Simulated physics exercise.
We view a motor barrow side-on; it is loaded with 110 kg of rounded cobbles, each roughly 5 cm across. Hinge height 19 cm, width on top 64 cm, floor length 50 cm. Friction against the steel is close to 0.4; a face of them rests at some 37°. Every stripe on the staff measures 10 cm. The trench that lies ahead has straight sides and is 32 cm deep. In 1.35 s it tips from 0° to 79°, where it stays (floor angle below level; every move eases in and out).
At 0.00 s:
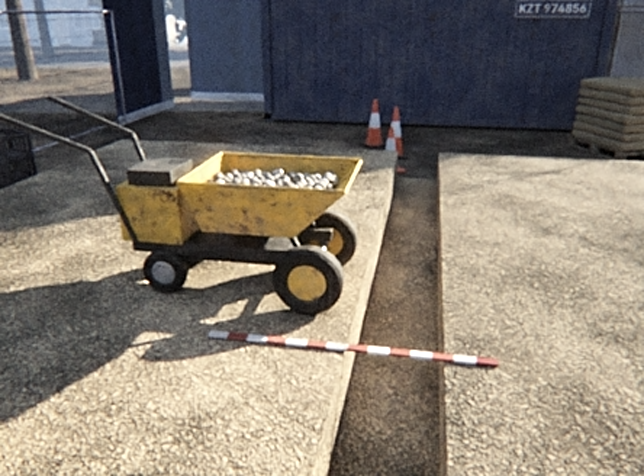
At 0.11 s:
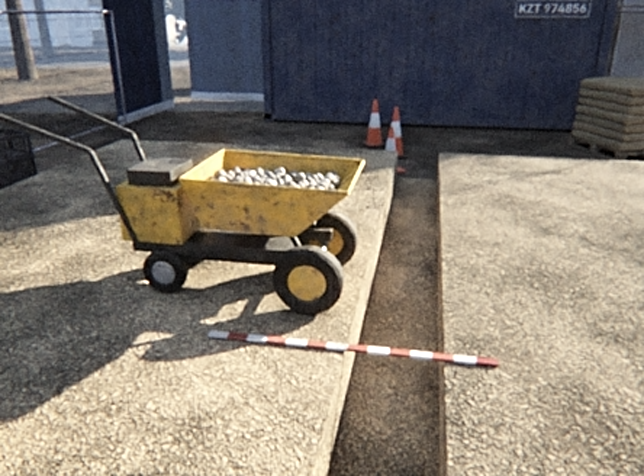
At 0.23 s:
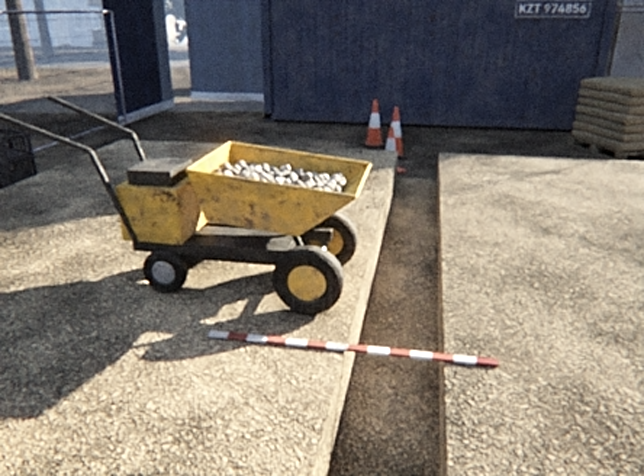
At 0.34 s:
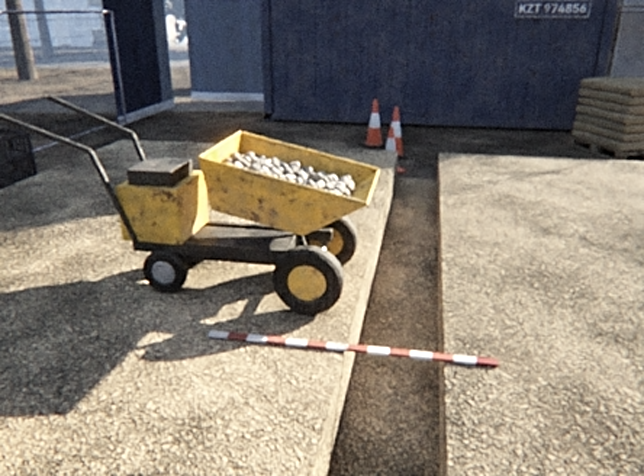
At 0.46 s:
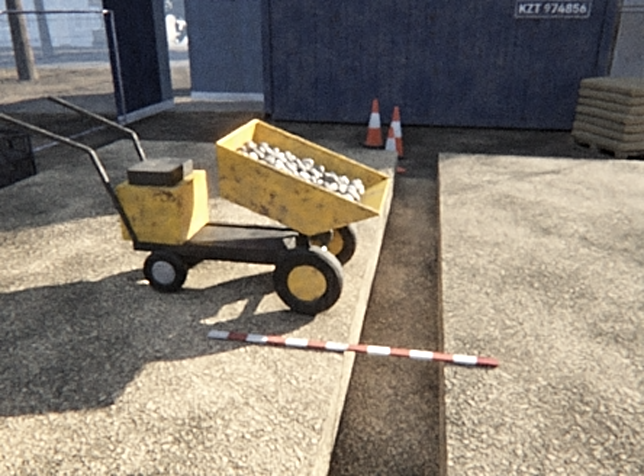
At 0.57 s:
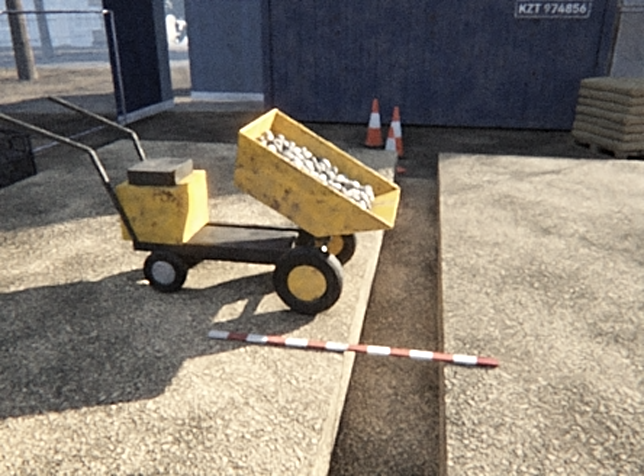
At first, a yellow motor barrow loaded with rounded stones stands level beside a narrow trench, with a red-and-white staff lying across the ground. Its skip then begins tilting forward to the right, the rear end rising. The skip continues to a steep slant, the stones still inside, while the wheels stay put.
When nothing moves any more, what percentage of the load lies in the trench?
56 %.
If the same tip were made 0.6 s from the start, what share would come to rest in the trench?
Then roughly 40 percent.
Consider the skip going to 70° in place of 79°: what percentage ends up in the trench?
In that case some 45 per cent.
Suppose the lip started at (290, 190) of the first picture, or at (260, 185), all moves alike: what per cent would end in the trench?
First spot about 100, second spot about 80 per cent.
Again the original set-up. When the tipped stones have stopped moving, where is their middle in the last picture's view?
The middle should be near (435, 329).
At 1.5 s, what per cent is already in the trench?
Roughly 40 percent of the load.
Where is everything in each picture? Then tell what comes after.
Lip at (346, 192), floor tilted 0°, highest stones at (283, 180), in the first picture.
The skip is at 2°, its lip at (349, 193); the top of the load is at (253, 178); the stones move at 0.2 m/s on average, in the second picture.
The skip is at 6°, its lip at (356, 197); the top of the load is at (237, 169); the stones move at 0.4 m/s on average, in the third picture.
Lip at (367, 204), floor tilted 13°, highest stones at (247, 160); the stones move at 0.6 m/s on average, in the fourth picture.
Lip at (380, 214), floor tilted 21°, highest stones at (255, 151); the stones move at 0.7 m/s on average, in the fifth picture.
Lip at (392, 228), floor tilted 30°, highest stones at (271, 141); the stones move at 0.7 m/s on average, in the sixth picture.
After 1.0 s the floor is at 67°; 99 % in the skip, 1 % in the trench; the foremost stones are at (426, 270).
After 1.5 s the floor is at 79°; 23 % in the skip, 39 % in the trench, 37 % past the trench; the foremost stones are at (547, 304).
After 1.8 s the floor is at 79°; 0 % in the skip, 56 % in the trench, 44 % past the trench; the foremost stones are at (625, 315).
After 3.8 s the floor is at 79°; 0 % in the skip, 56 % in the trench, 44 % past the trench; the foremost stones are past the picture's edge.
